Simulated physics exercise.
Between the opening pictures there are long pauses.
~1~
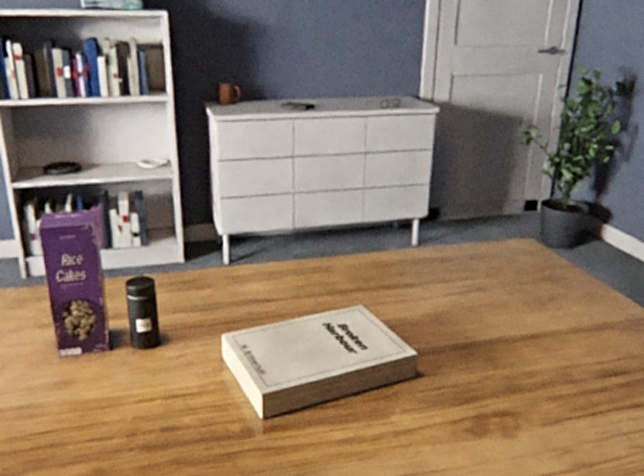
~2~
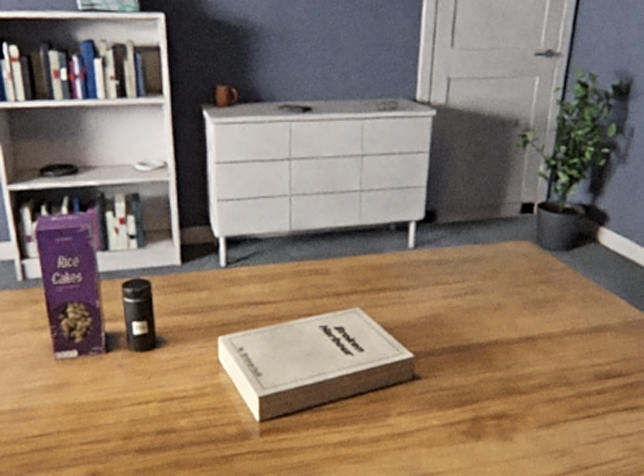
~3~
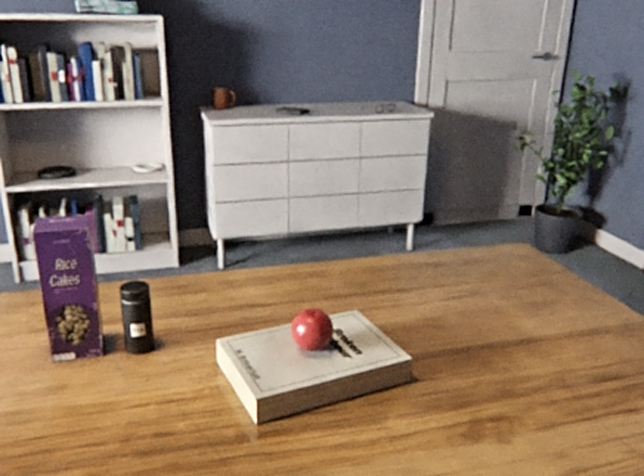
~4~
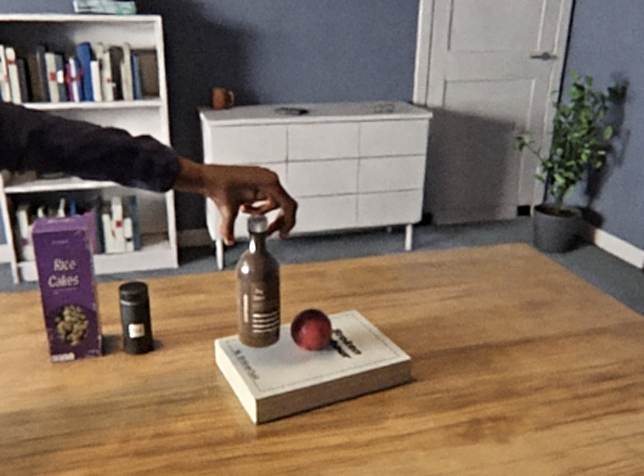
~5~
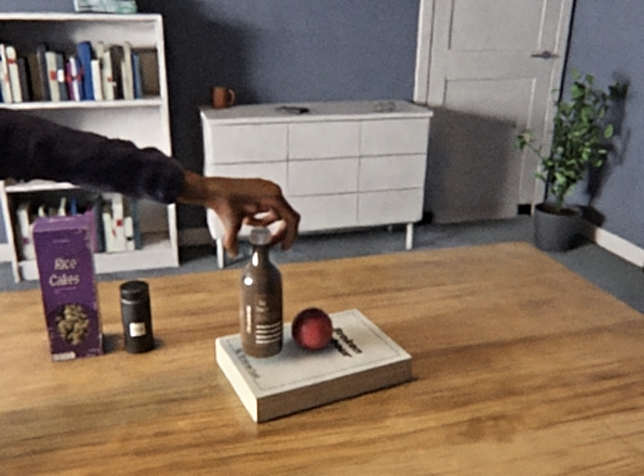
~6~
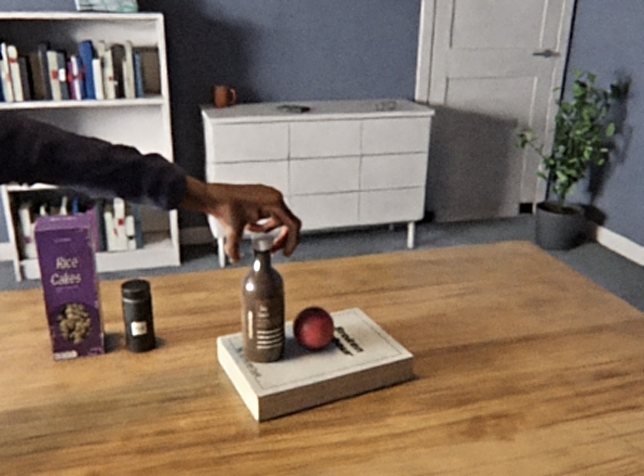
A red apple appears on the book, then a hand lowers a brown bottle beside it.
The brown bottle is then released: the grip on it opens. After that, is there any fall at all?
No, none.
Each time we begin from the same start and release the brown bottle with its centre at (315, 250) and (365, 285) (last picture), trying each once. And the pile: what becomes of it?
First attempt - it comes down; second attempt - it does not fall.
Then, 0.20 s after the last picture, nothing has stirred.
Then, 0.60 s after the last picture, brown bottle resting near (263, 297).
At rest, all 5 in place. Seen from the same camera at the end, brown bottle near (263, 297). The pile keeps its balance.
